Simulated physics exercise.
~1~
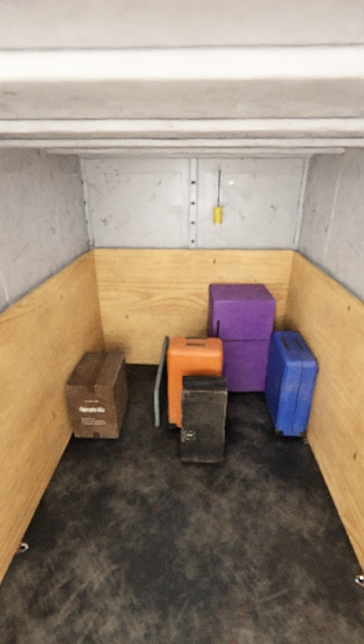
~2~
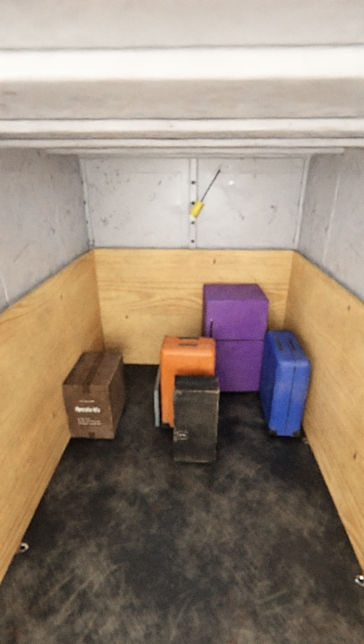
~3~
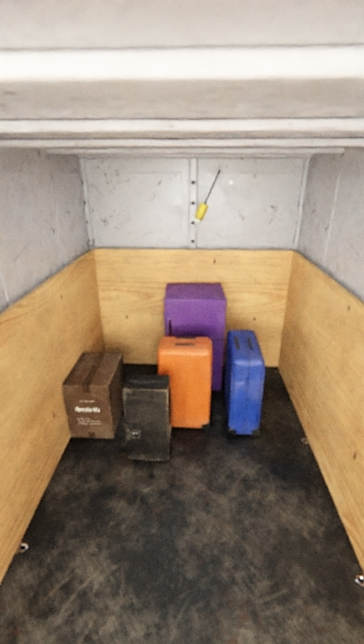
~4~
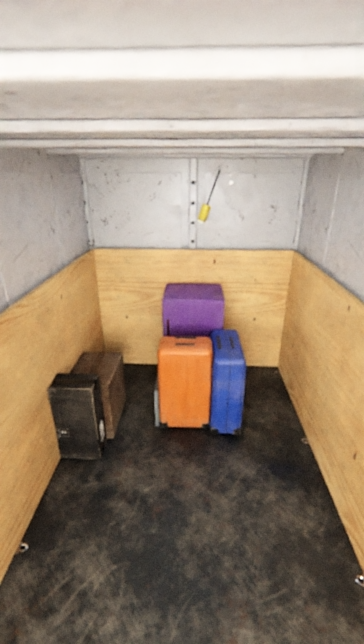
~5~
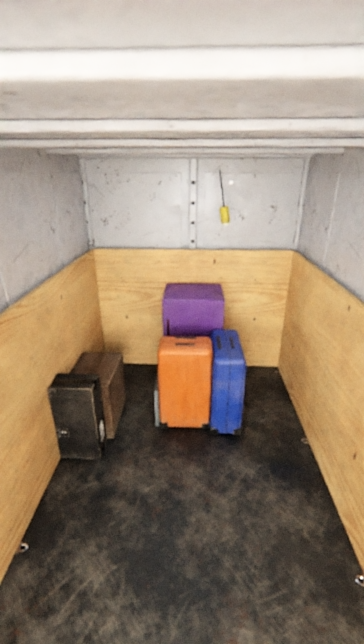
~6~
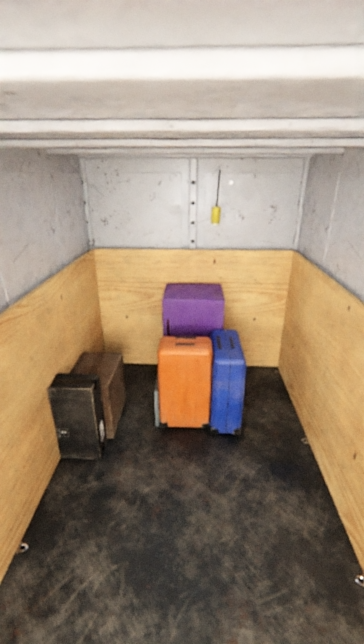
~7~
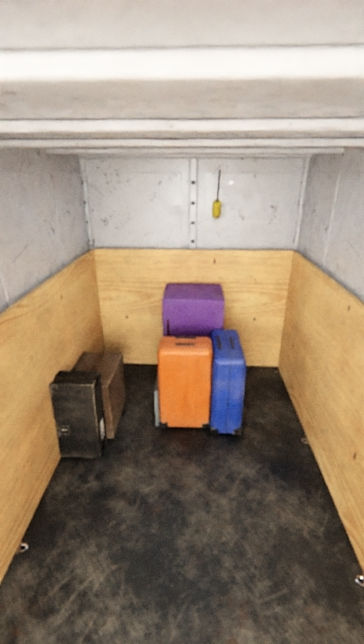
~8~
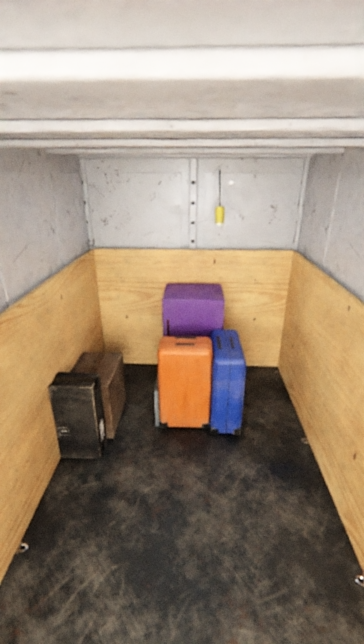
We see the load bay of a van, where a black box, blue case and purple appliance slide left and an orange case shifts slightly left, while a brown box stays near the left wall. All finish upright, the black box in front of the brown one.
